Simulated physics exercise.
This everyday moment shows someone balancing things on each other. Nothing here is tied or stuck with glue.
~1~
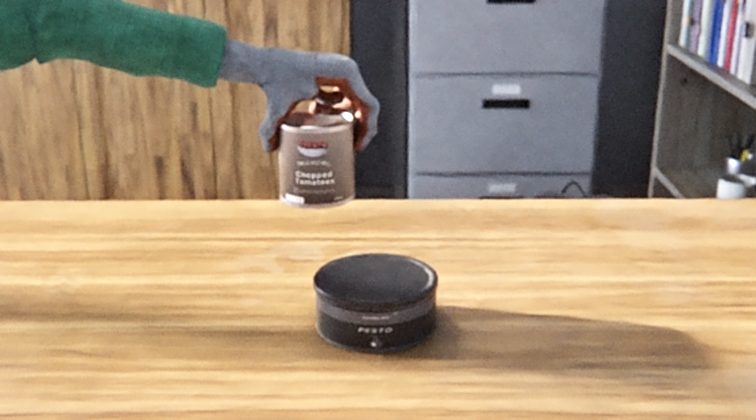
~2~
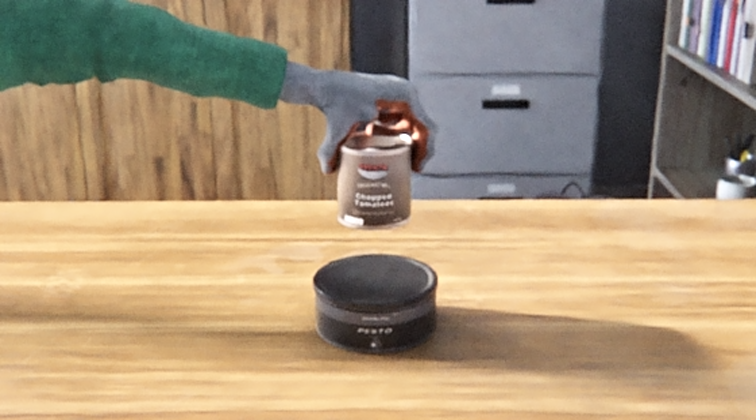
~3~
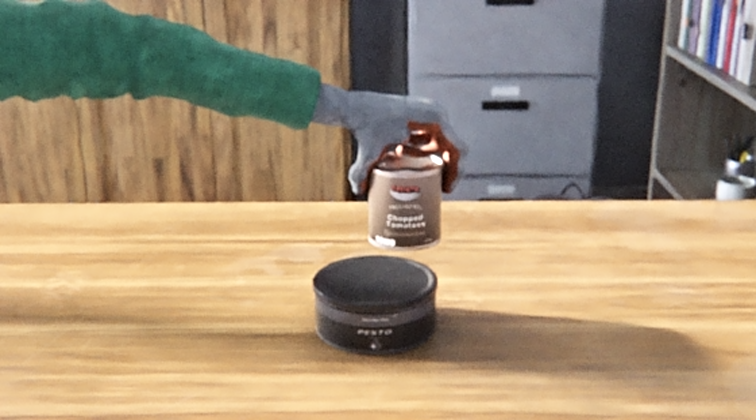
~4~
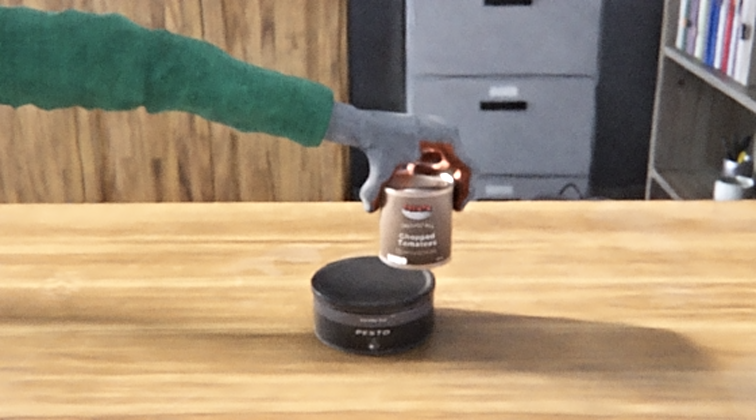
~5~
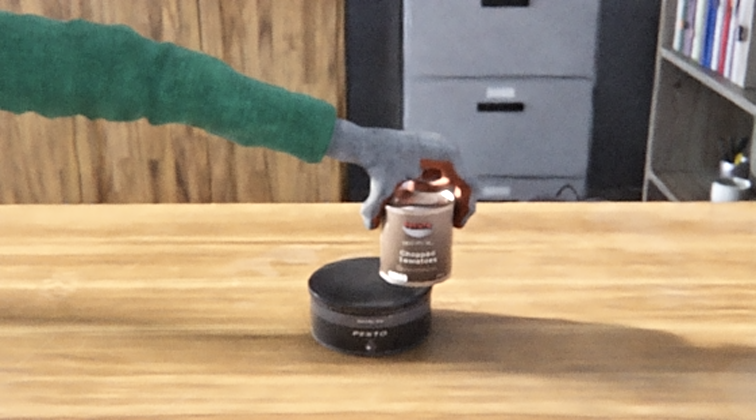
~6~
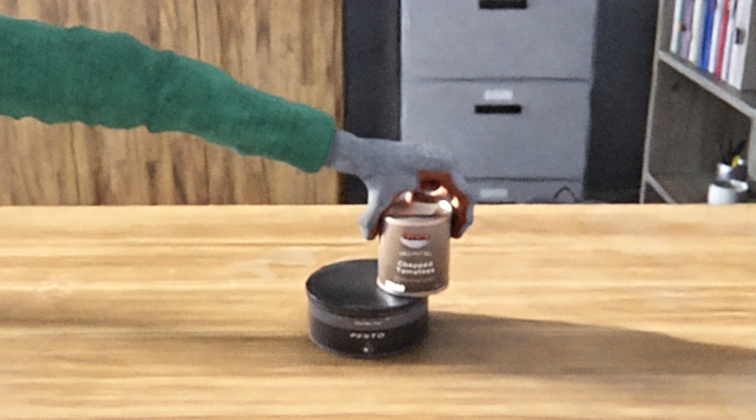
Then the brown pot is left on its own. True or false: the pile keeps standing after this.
True.
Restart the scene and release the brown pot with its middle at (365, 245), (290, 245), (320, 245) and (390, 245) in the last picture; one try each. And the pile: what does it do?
Try one: It stands firm; try two: It topples; try three: It stands firm; try four: It stands firm.
Then, 0.30 s past the last view, nothing moves.
Then, 0.70 s past the last view, brown pot resting near (414, 247).
Finally, both still in place. Final places as the last picture's camera would see them, brown pot near (414, 247). The pile stays up.
